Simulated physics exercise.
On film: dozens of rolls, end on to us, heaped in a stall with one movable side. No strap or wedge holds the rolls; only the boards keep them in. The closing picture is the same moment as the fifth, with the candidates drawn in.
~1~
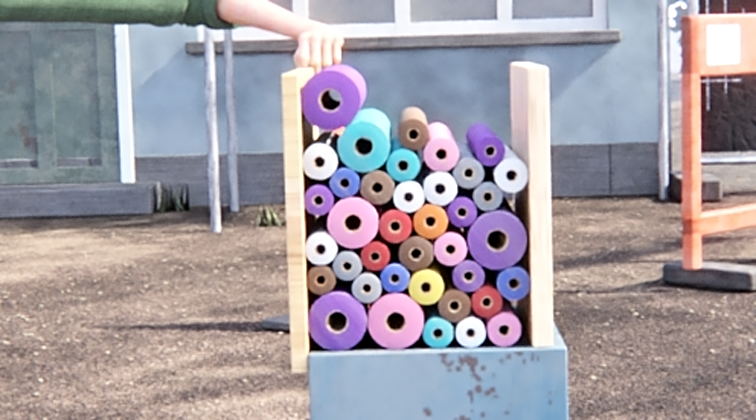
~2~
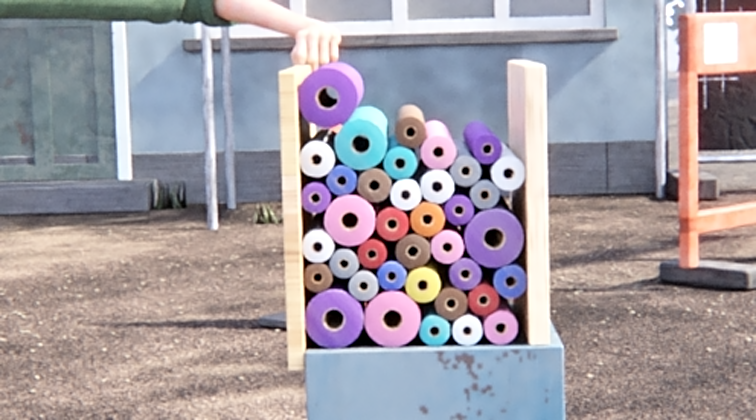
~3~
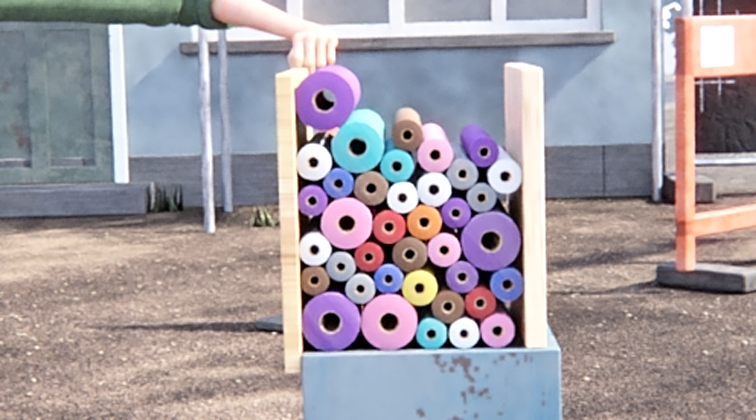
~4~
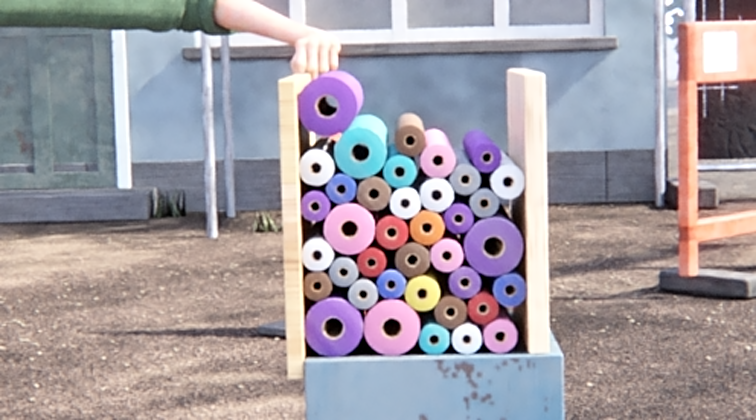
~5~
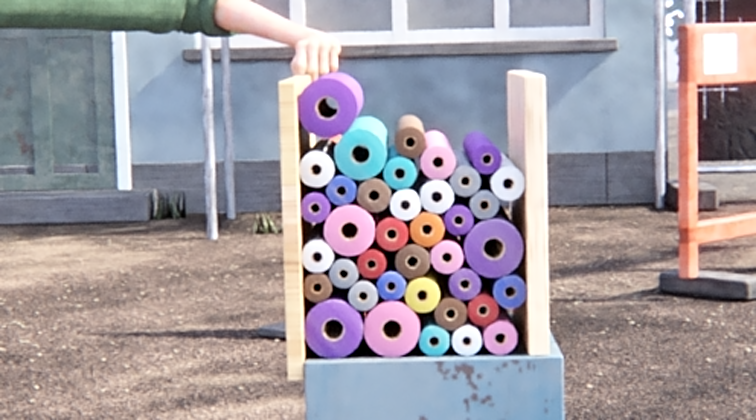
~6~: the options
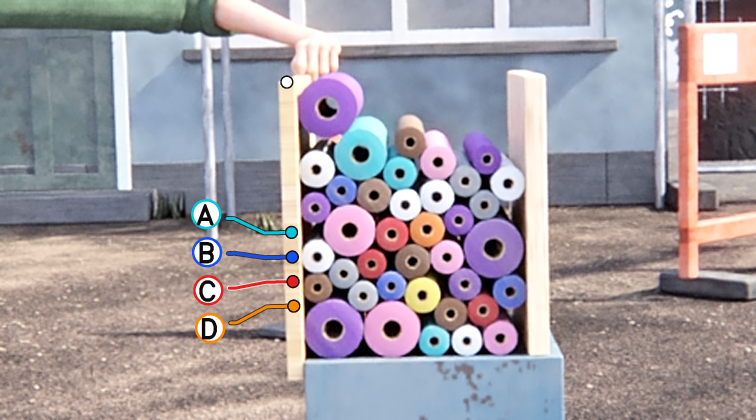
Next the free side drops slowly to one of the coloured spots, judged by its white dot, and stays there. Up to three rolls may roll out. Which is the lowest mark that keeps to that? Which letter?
The lowest mark that will do is A.
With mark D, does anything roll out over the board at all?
Yes.
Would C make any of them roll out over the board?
Yes, at C.
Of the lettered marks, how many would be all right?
One of the four.
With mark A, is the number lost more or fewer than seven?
It loses fewer than seven.
On the marked copy, A at (291, 232); B at (292, 257); C at (293, 282); D at (294, 306); the white dot at (287, 82).
Taking A. A third of the way, top of the board (297, 148).
Two thirds of the way, top of the board (300, 224).
When it is over, top of the board (300, 232), two out over the board.
As for the rest, B more than three out over the board; C more than three out over the board; D more than three out over the board.
